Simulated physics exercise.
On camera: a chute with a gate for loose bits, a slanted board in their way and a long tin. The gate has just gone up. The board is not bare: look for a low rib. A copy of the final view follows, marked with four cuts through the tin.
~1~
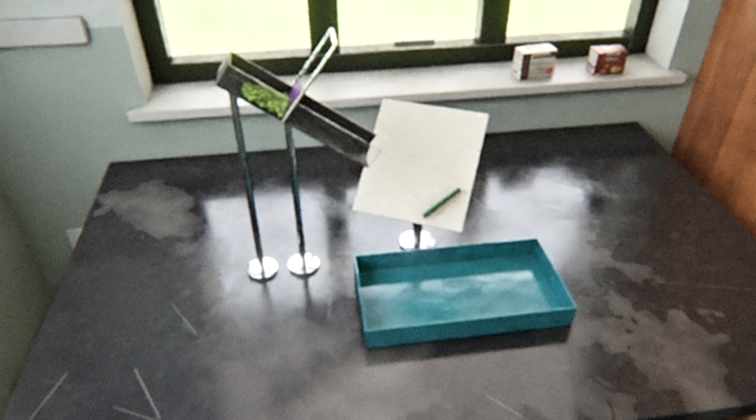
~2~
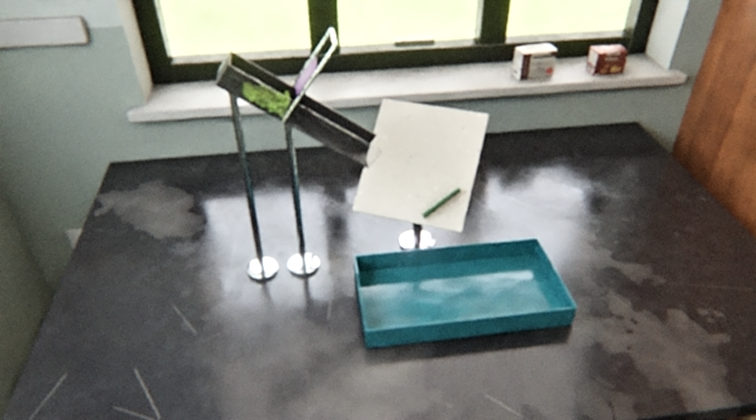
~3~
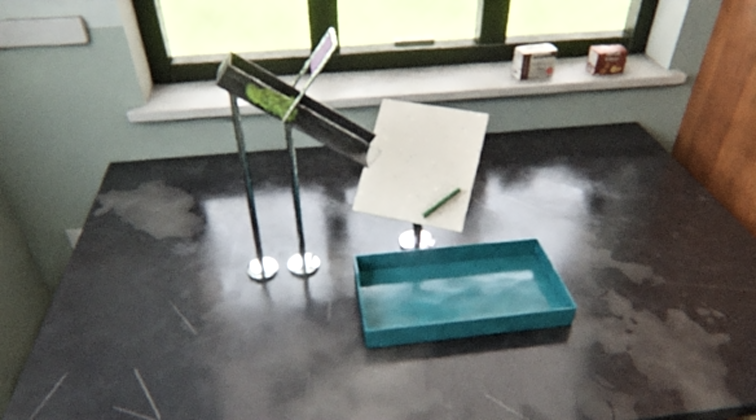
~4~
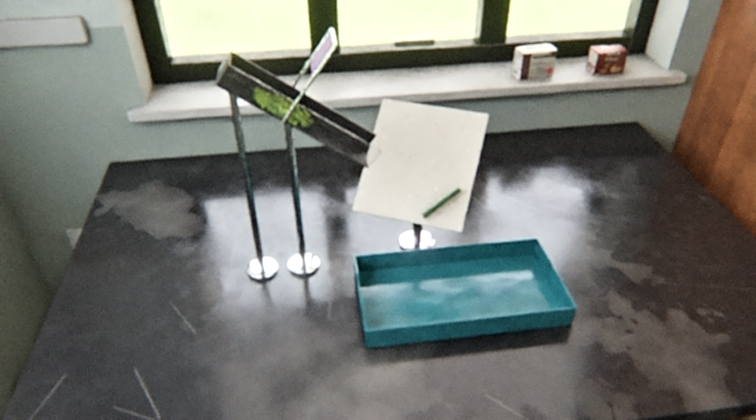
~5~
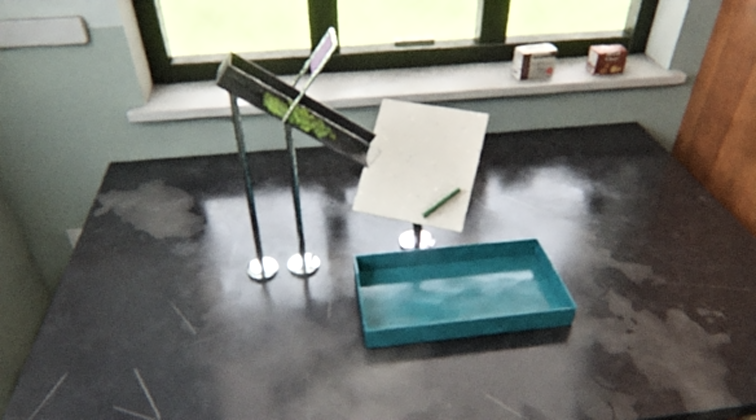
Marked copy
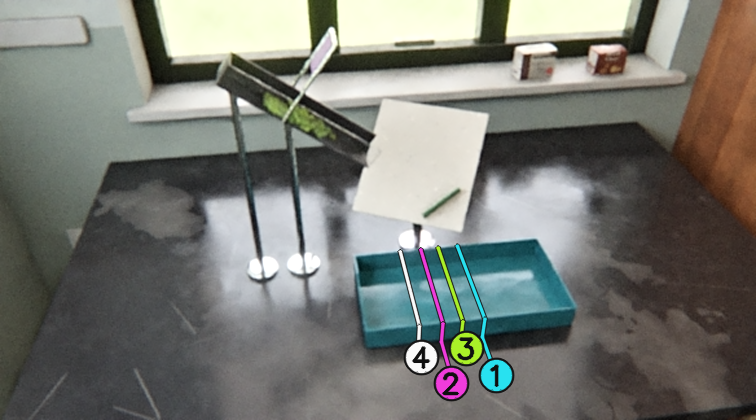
Dark tabletop with a teal tray and a tilted white board, a gate rising on a chute and green bits sliding down it.
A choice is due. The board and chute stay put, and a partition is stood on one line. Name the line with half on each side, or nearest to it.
4 works best here.
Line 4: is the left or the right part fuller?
The left side.
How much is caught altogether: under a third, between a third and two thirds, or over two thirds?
It is over two thirds.
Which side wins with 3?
More lands on the left.
On the marked copy, line 1 crosses the front rim at (484, 318); line 2 crosses the front rim at (442, 322); line 3 crosses the front rim at (462, 320); line 4 crosses the front rim at (419, 325).
With 1, of what is caught, nearly all on the left of the divider, a stray few on the right.
With 2, of what is caught, nearly all on the left of the divider, a small part on the right.
With 3, of what is caught, nearly all on the left of the divider, a stray few on the right.
With 4, of what is caught, about two thirds on the left of the divider, about a third on the right.
